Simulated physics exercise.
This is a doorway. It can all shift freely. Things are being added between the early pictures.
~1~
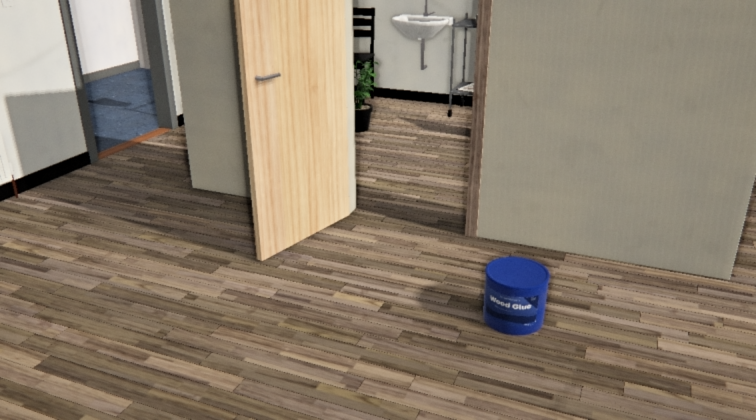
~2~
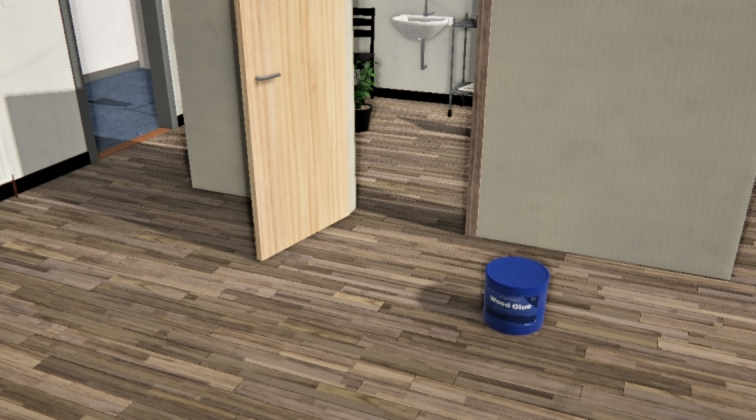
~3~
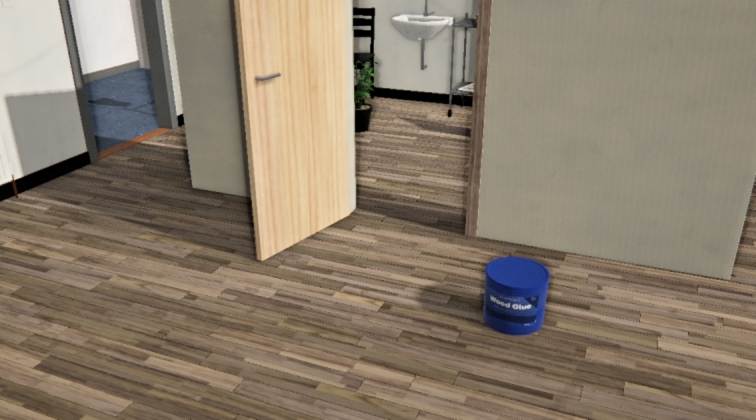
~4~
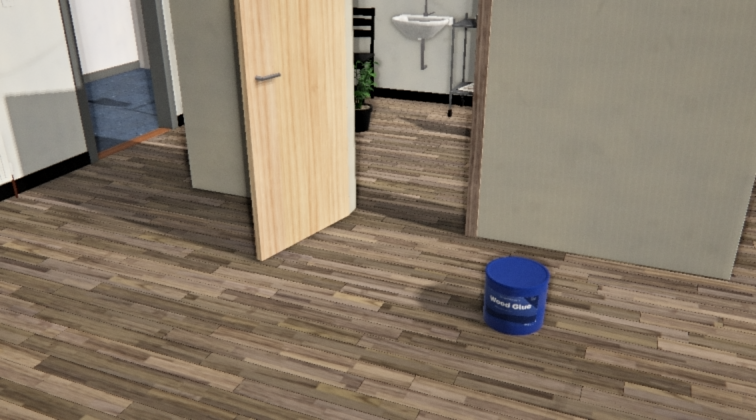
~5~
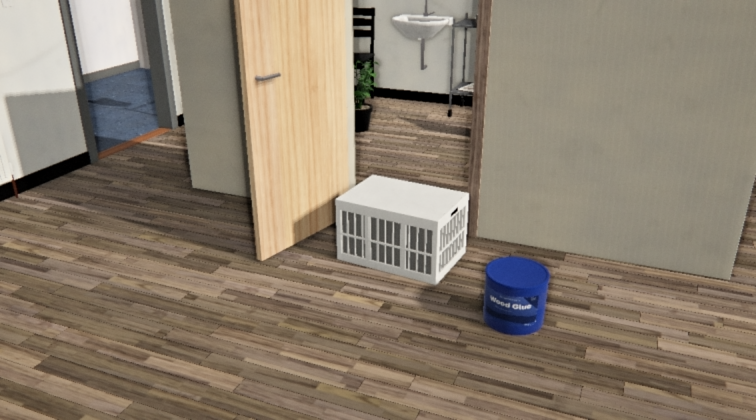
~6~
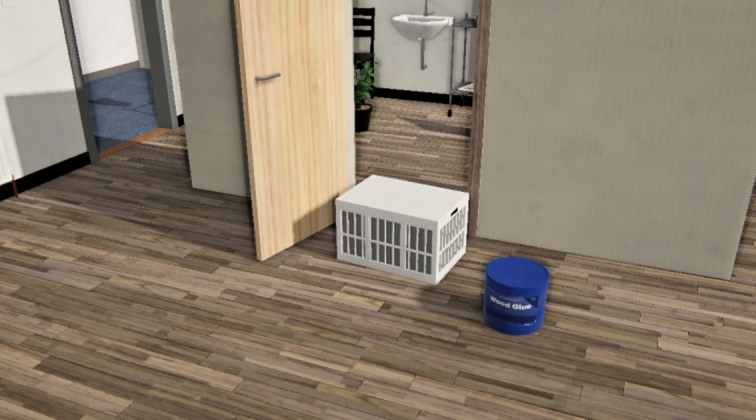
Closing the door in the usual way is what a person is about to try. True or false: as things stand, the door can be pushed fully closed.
False.
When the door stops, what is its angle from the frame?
It stays open at around 70°.
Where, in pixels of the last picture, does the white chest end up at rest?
It winds up at roughly (410, 226).
Then, 0.40 s after the last picture, door at 90°.
Then, 0.60 s after the last picture, door at 75°.
Then, 0.70 s after the last picture, door at 70°; white chest slid a little near (406, 226).
At rest, door at 68°; both in place. Seen from the same camera at the end, white chest near (410, 226).
